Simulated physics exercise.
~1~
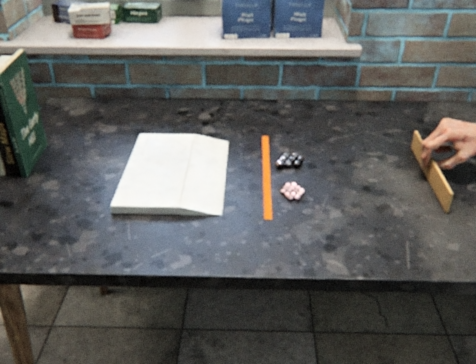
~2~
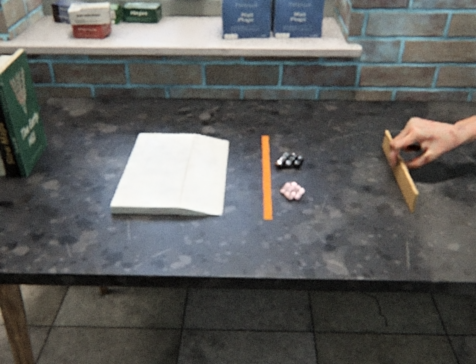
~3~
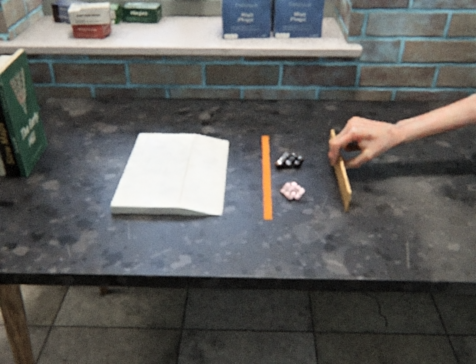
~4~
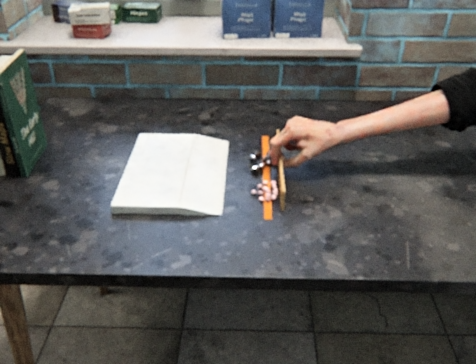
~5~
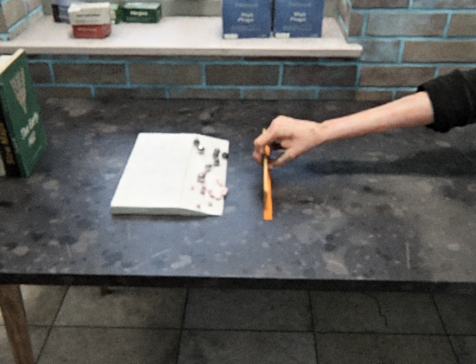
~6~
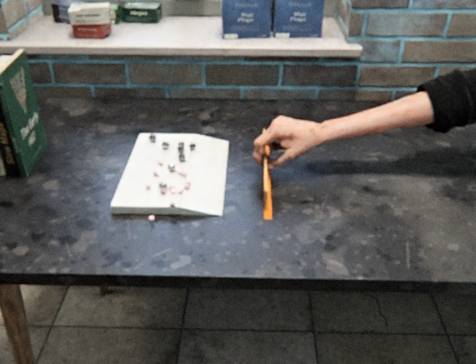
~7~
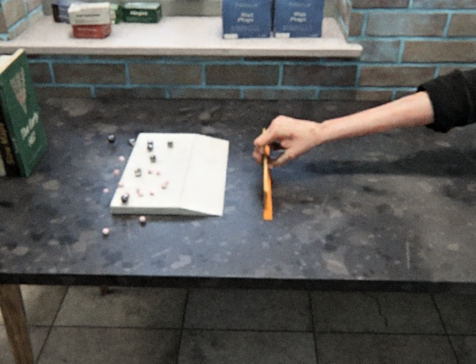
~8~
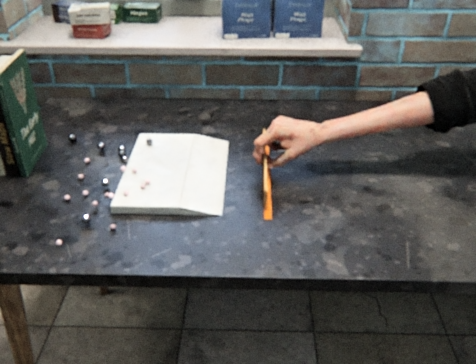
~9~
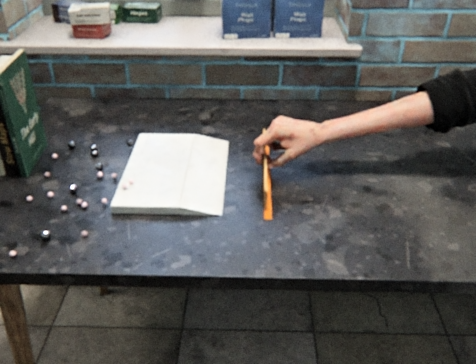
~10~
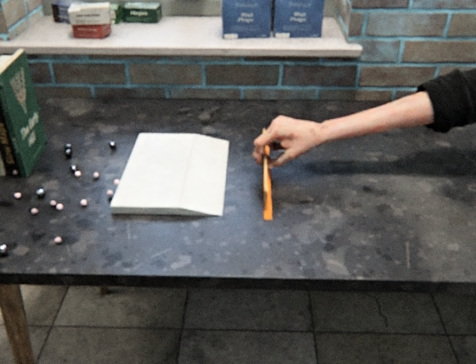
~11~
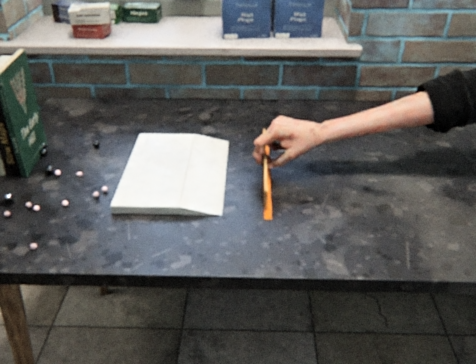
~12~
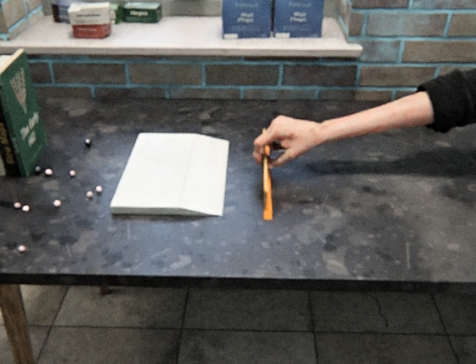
A hand slid an upright piece of card left across a dark tabletop, shoving two small clusters of loose pieces, and stopped at the orange tape, while the pieces shot over the white ramp and scattered across the table's left side near a green book.
